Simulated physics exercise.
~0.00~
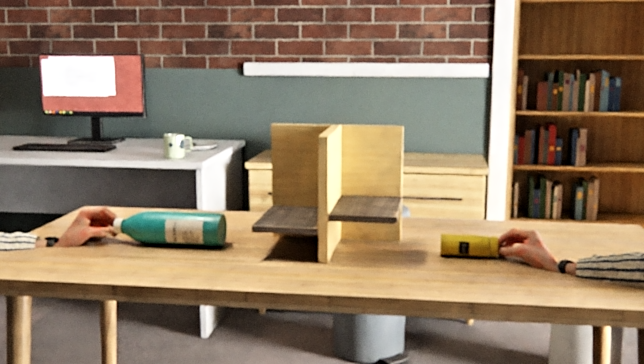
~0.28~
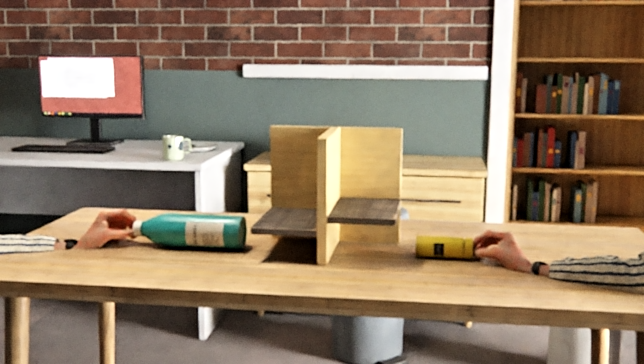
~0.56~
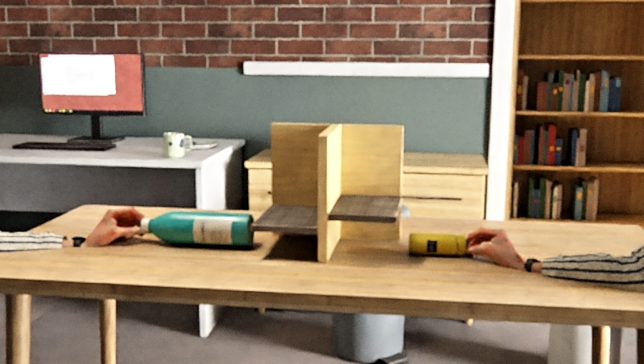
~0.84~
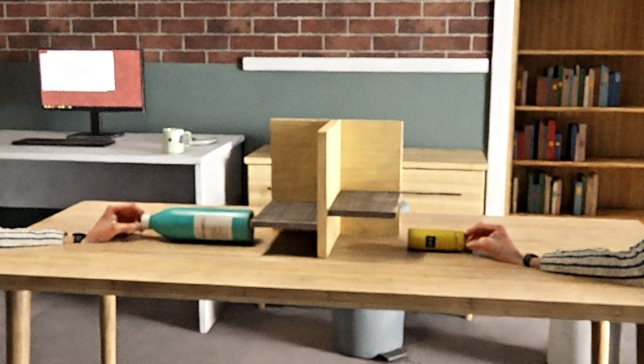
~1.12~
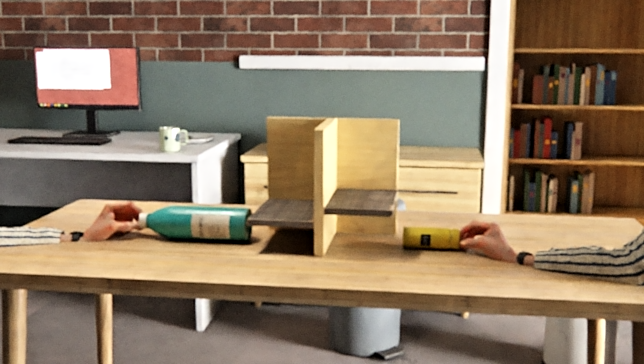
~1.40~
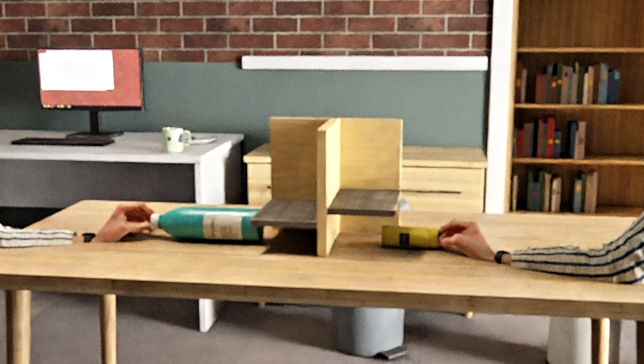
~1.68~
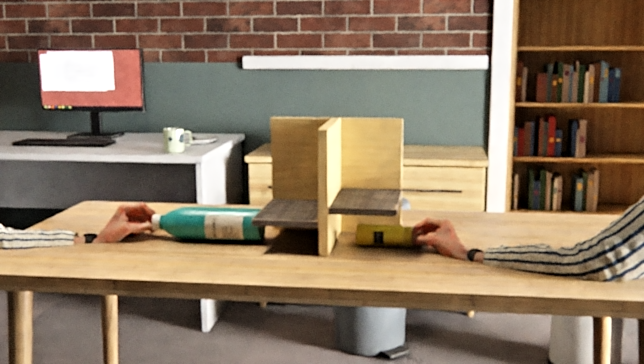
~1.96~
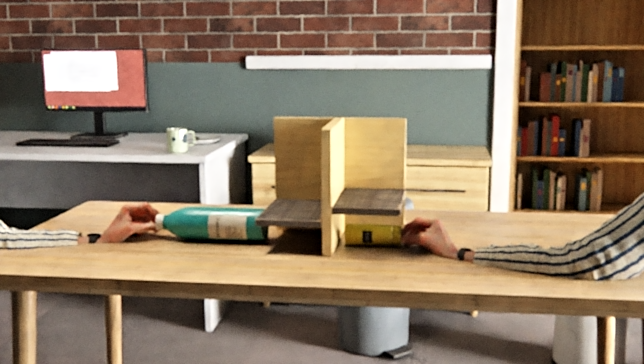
On a wooden table, hands slide a yellow shaker under a shelf while a turquoise bottle stops at the edge.
